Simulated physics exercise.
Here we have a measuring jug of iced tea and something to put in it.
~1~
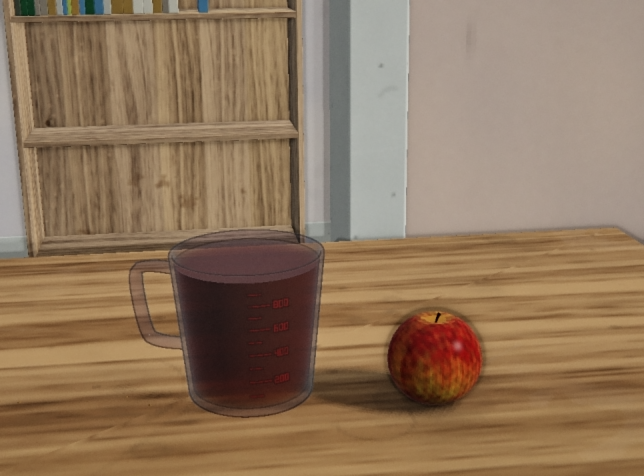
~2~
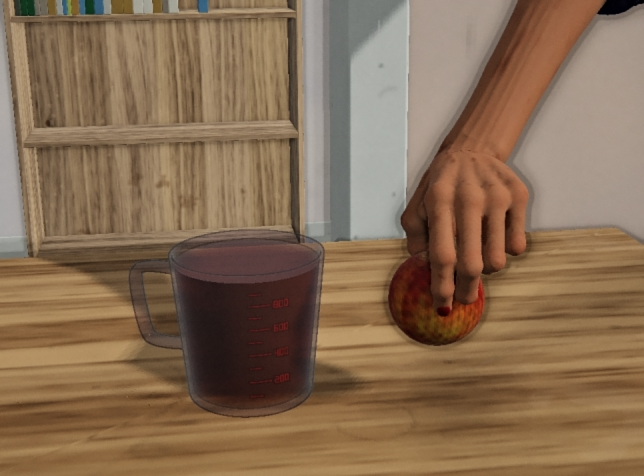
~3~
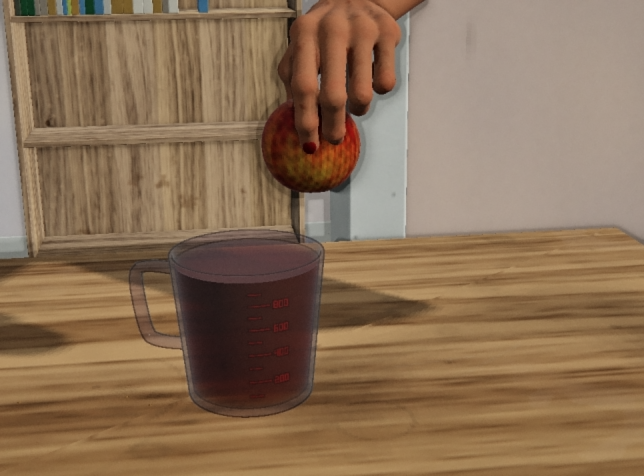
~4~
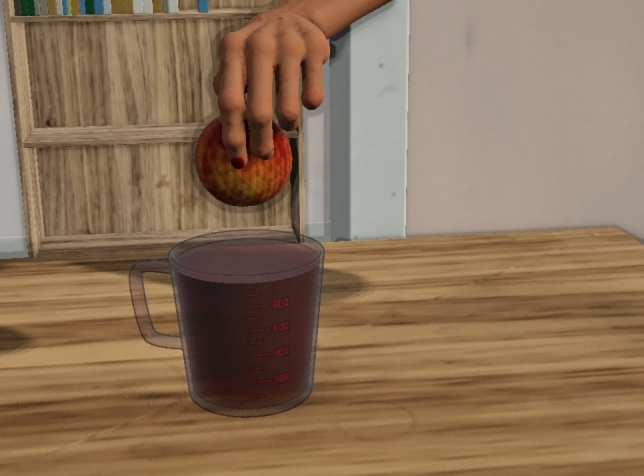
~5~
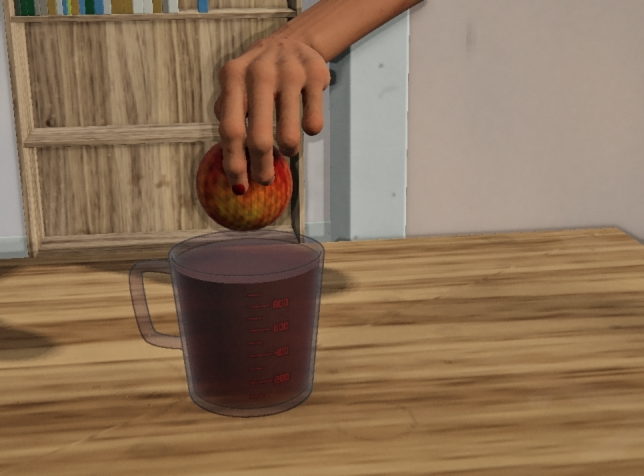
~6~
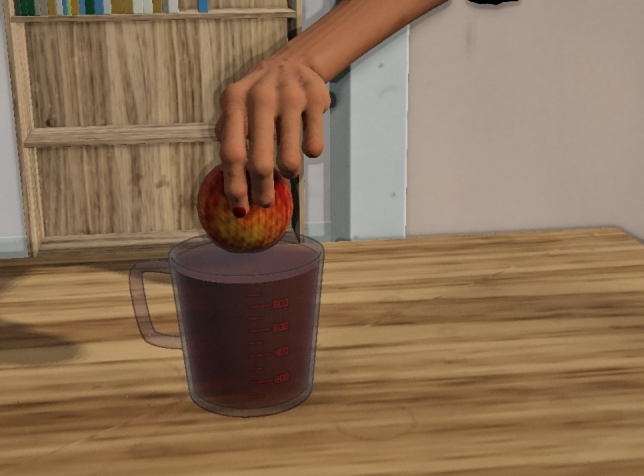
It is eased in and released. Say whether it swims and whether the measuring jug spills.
In the iced tea it floats. The measuring jug runs over.
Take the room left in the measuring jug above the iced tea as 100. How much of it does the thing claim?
Close to 210 %.
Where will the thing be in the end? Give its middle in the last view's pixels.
At about (247, 271).
A moment on, the apple enters the iced tea; the measuring jug is full to the brim.
Further on, the apple comes up again; the measuring jug is full to the brim; a puddle lies round it.
When it is over, the apple is afloat; the measuring jug is full to the brim; a puddle lies round it.
